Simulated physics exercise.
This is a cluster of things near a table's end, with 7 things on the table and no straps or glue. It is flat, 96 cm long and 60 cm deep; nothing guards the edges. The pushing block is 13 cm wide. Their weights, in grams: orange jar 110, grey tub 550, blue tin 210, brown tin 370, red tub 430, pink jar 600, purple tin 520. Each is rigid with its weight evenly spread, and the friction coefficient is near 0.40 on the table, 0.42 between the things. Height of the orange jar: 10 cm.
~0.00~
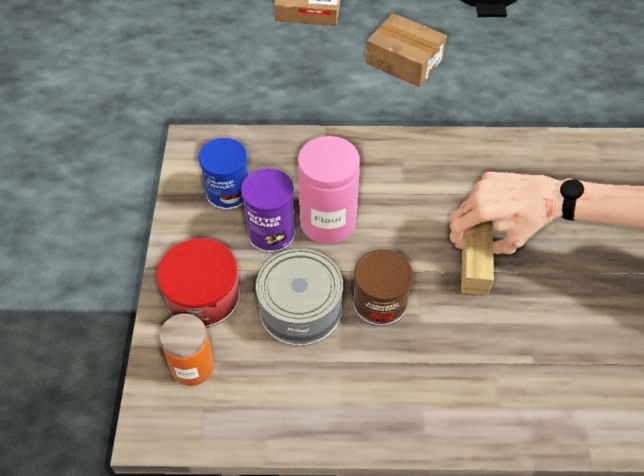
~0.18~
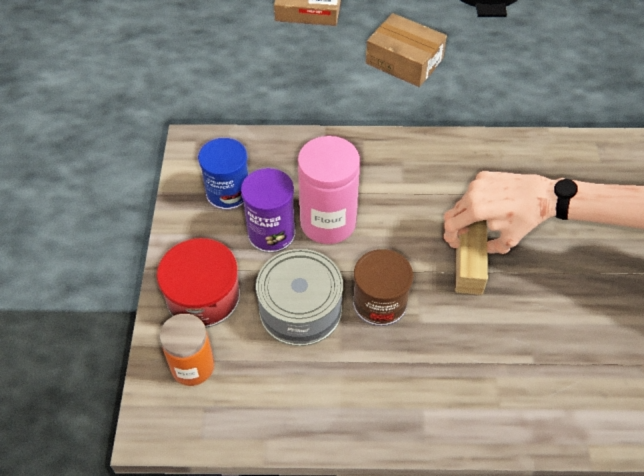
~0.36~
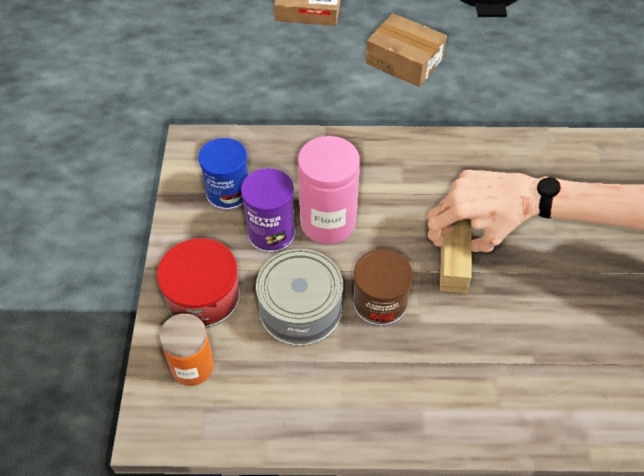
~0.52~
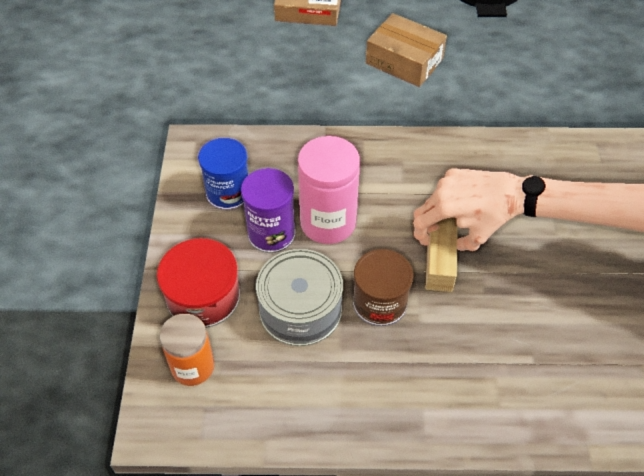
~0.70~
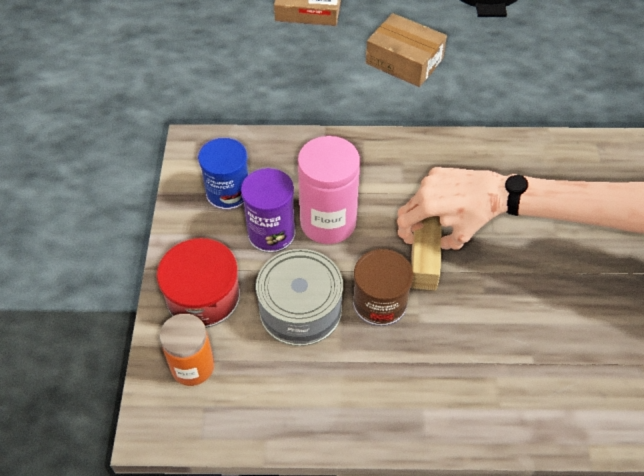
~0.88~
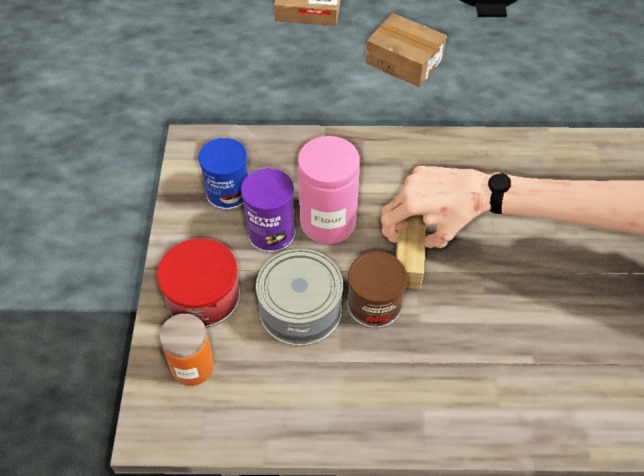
A hand with a black watch slides a small wooden block steadily leftward across a wood-grain table, seen from above by a still camera, until it meets the brown tin and nudges it slightly left. Blue and purple tins and a tall pink jar stand behind a red tub, a wide grey tub and the brown tin, with an orange jar in front. Cardboard boxes lie on the grey floor beyond.
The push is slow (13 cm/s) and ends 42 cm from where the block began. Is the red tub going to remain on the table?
The red tub remains on top.
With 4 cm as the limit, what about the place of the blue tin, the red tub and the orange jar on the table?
The blue tin gets shifted; the red tub keeps its place; the orange jar stays put.
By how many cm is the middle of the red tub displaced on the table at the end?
Some 1 cm.
After 1.98 s, pusher on by 24 cm; pink jar slid 8 cm; purple tin slid 6 cm; brown tin slid 2 cm.
After 2.78 s, pusher on by 35 cm; pink jar slid 18 cm; purple tin slid 10 cm; blue tin slid 8 cm.
At rest (3.8 s), not toppled but over 4 cm from the start, blue tin, pink jar and purple tin; the other 4 in place, give or take 4 cm. Seen from the same camera at the end, red tub near (192, 289).
